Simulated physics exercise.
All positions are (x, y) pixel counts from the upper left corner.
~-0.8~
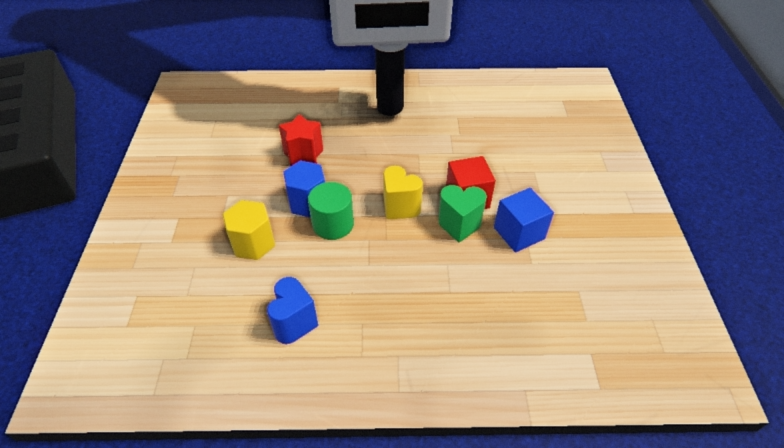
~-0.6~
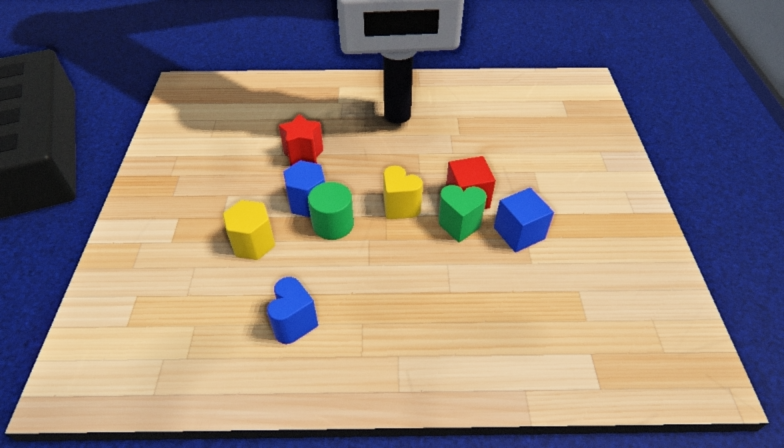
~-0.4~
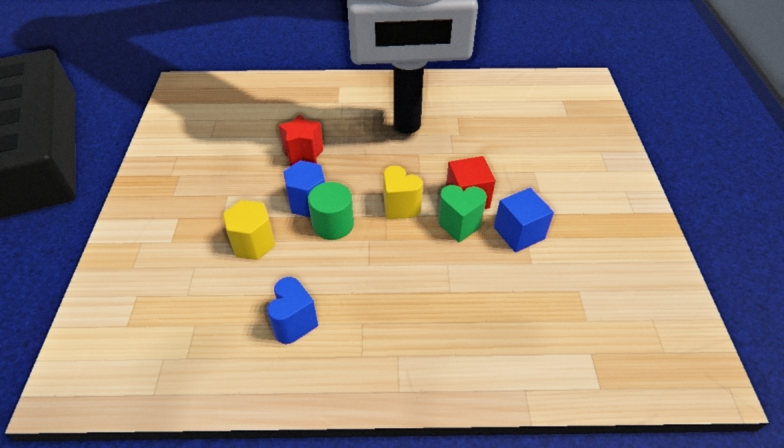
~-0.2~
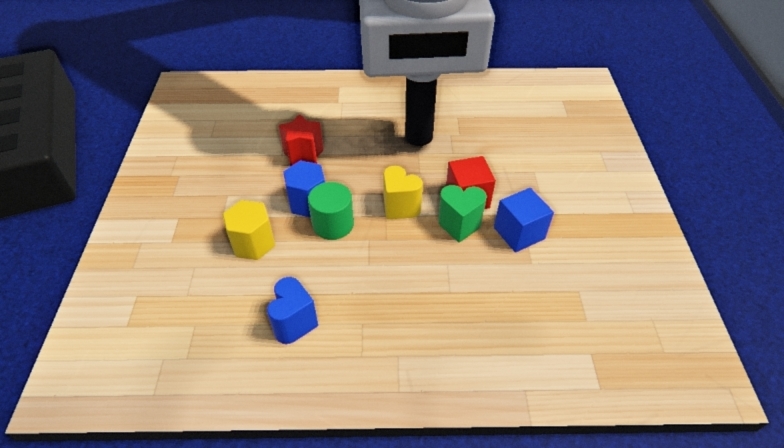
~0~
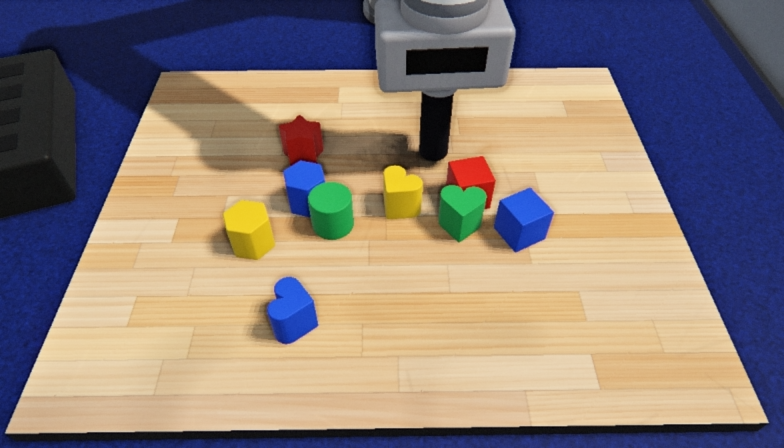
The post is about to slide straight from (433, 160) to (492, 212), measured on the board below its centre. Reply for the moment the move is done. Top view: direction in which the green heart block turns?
It turns round clockwise.
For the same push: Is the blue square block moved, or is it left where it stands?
My prediction: It moves.
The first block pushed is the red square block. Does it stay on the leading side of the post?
The red square block won't leave the front of the post.
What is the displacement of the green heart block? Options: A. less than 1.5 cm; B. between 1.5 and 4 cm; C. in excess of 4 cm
B
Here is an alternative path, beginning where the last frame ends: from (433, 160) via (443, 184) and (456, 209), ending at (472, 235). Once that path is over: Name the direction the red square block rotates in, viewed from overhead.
It rotates counterclockwise.
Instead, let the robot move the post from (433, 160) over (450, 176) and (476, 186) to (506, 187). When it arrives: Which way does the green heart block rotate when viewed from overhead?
Clockwise, from overhead.
What follows on the original path. Halfway along, post at (462, 177); green heart block at (466, 204), turned 20° clockwise; red square block at (482, 180).
At the end, post at (493, 204); yellow heart block still; green heart block at (470, 218), turned 80° clockwise; red square block at (509, 212), turned 20° clockwise; blue square block at (552, 227), turned 50° anticlockwise.
